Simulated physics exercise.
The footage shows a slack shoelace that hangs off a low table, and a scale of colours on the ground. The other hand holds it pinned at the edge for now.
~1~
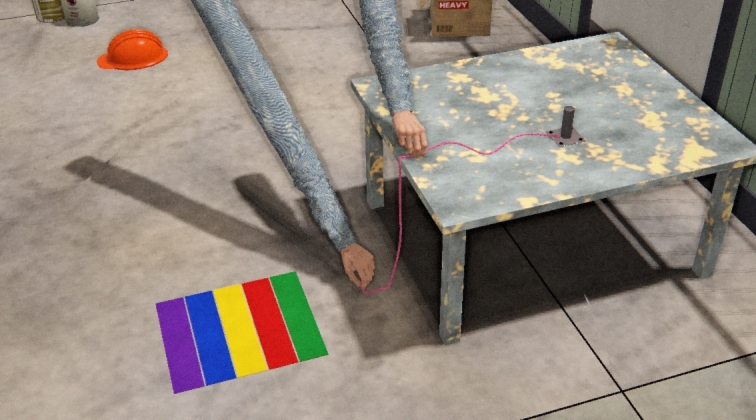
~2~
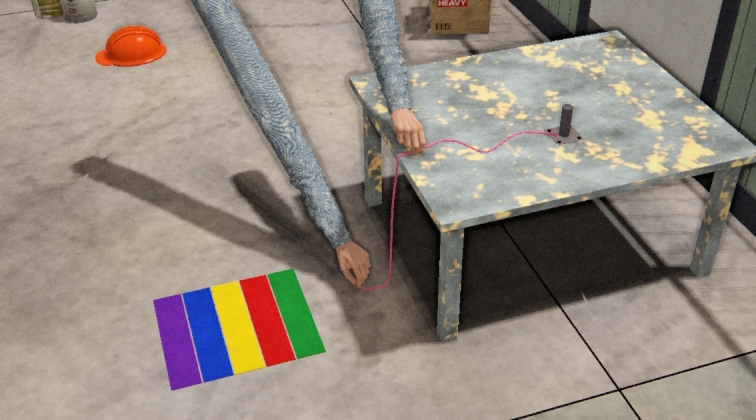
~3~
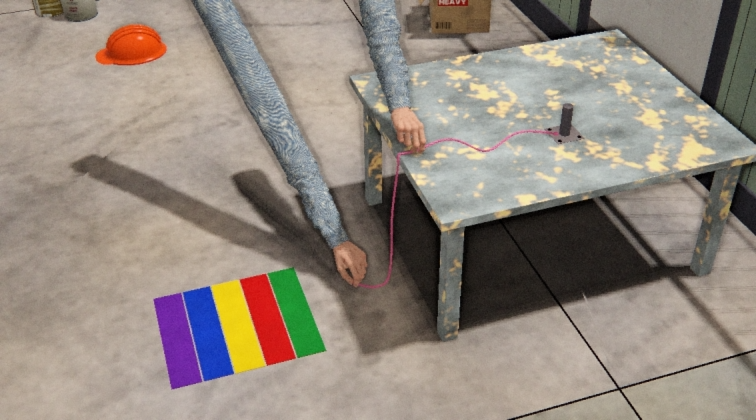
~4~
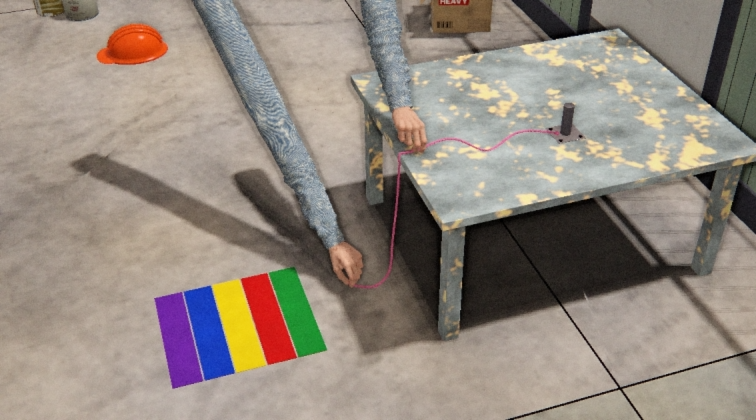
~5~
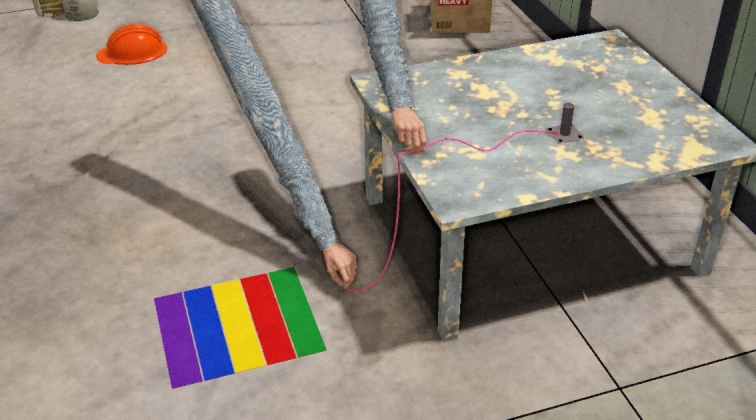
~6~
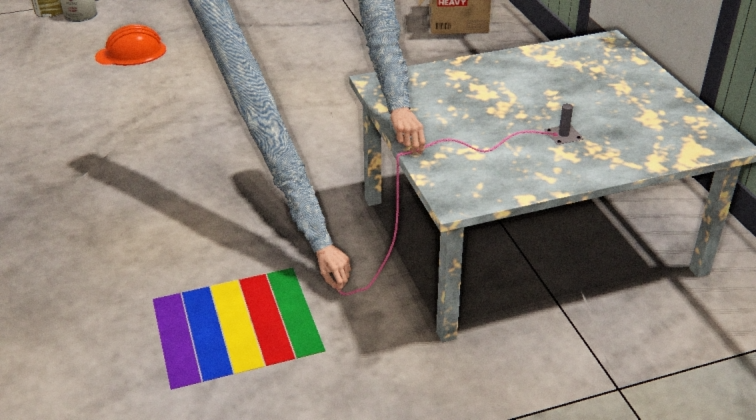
The hand holding the free end of a slack pink shoelace starts beside a low, patchy table and shifts slightly left, drawing the end a little nearer the green stripe of the colour scale on the ground. Meanwhile, the other hand stays still, pinning the lace at the table's edge.
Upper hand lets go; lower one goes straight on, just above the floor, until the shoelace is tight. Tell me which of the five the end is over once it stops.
It is over the yellow strip.
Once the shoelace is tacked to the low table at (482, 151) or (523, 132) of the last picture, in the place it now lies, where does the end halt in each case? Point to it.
First try near (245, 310), second near (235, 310).
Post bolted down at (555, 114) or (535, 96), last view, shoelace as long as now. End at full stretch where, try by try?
Roughly (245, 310), then roughly (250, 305).
Soon after, end near (286, 299); over green.
Then, end near (252, 307); over red.
At full stretch, end near (232, 312); over yellow. The end stops over the yellow strip.
